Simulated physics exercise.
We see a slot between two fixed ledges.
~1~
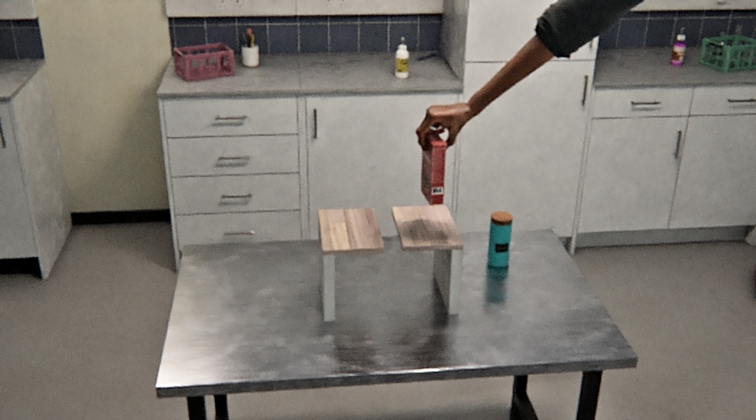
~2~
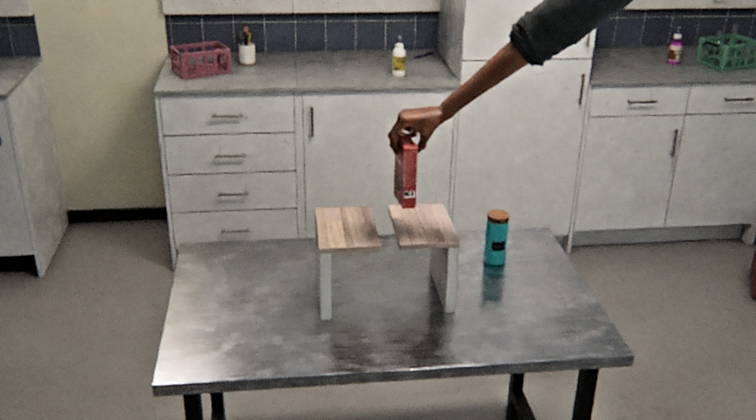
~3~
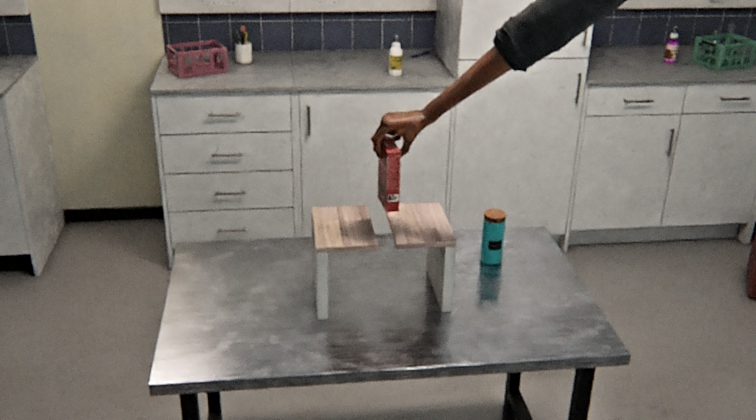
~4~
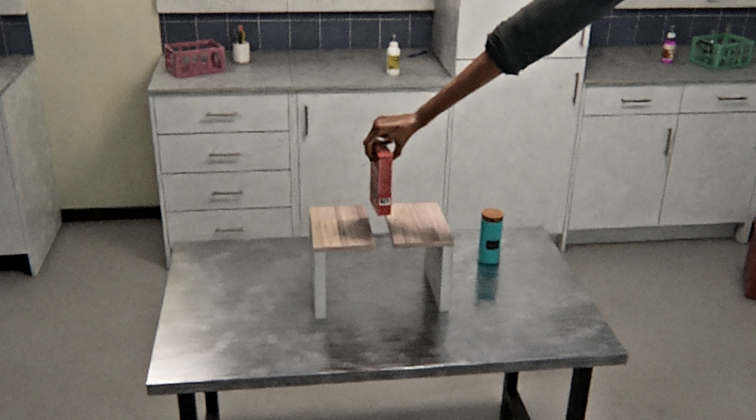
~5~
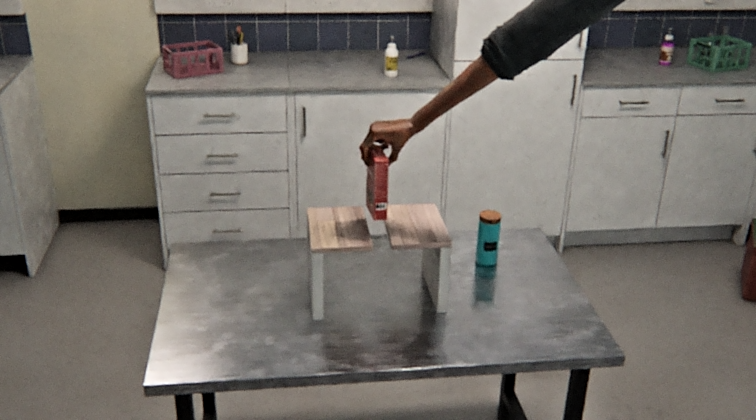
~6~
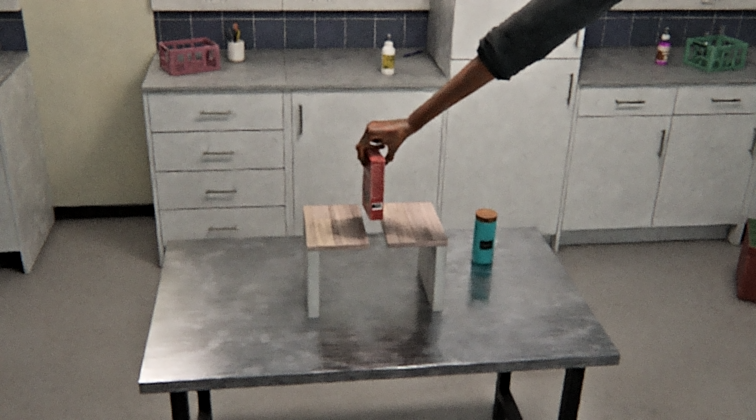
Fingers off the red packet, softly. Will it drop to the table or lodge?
The packet drops through.
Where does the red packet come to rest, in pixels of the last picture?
Near (345, 315).
Then, 0.40 s on from there, red packet turned 36° from how it was put near (371, 244).
Then, 0.60 s on from there, red packet turned 63° from how it was put near (363, 282).
In the end, toppled on the stand or table, red packet; turquoise jar unmoved. At the end, from the last picture's camera, red packet near (345, 315). The packet goes down the gap.
